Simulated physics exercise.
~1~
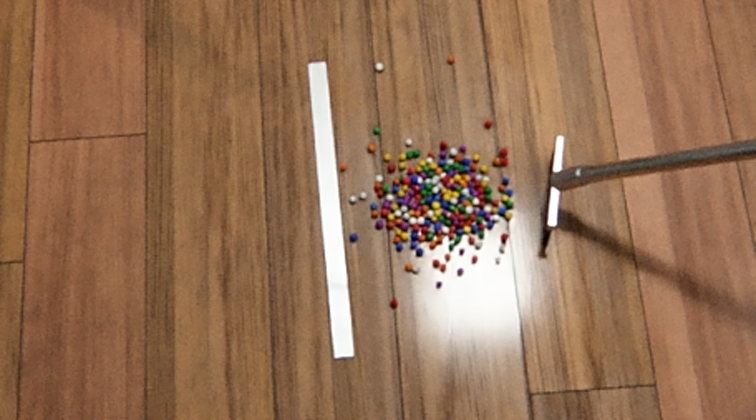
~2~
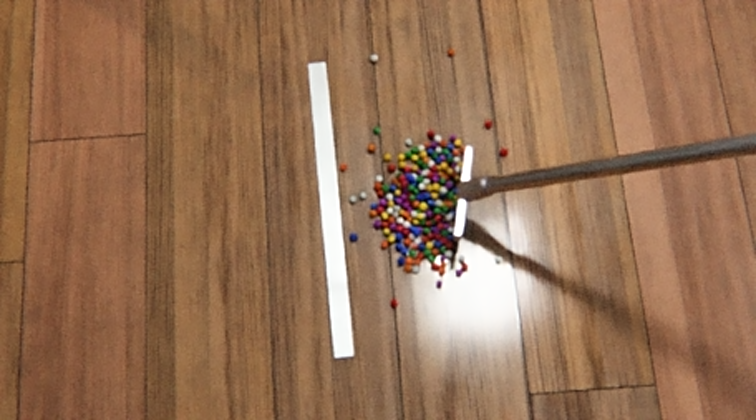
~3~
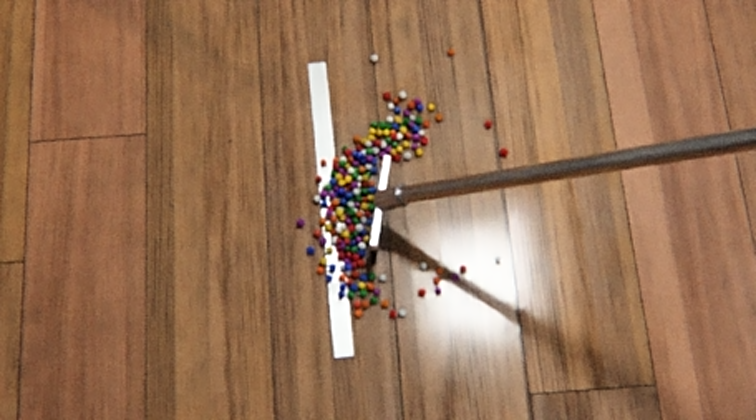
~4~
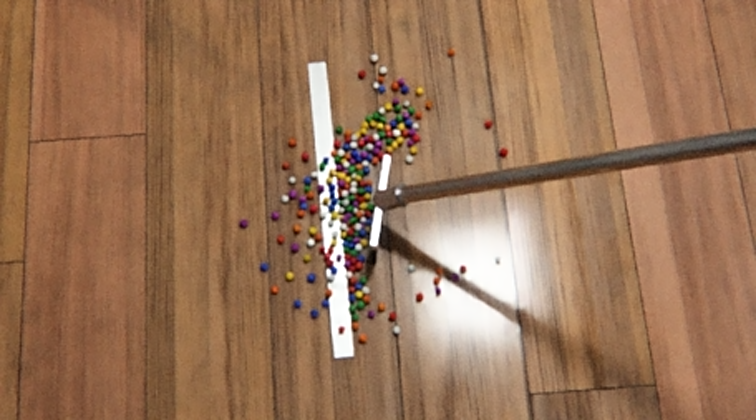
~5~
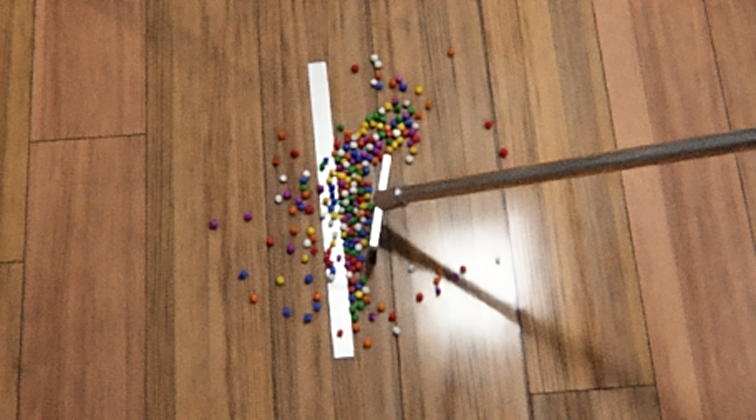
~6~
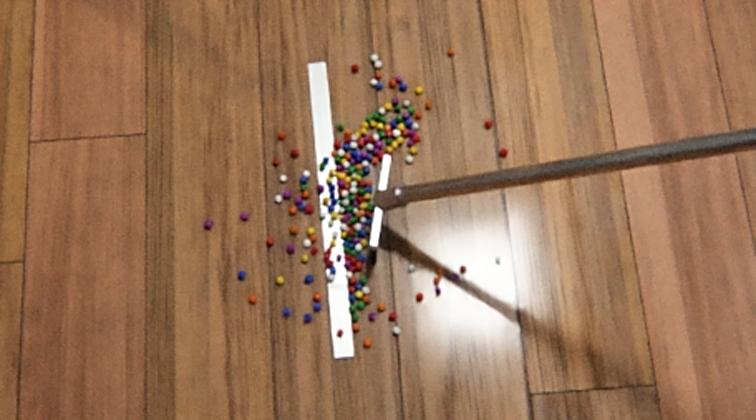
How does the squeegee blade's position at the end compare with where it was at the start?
At the start the blade was to the right of the bead pile, clear of it. By the end it had moved left and stood close to the right side of the white strip, with many beads packed between them.
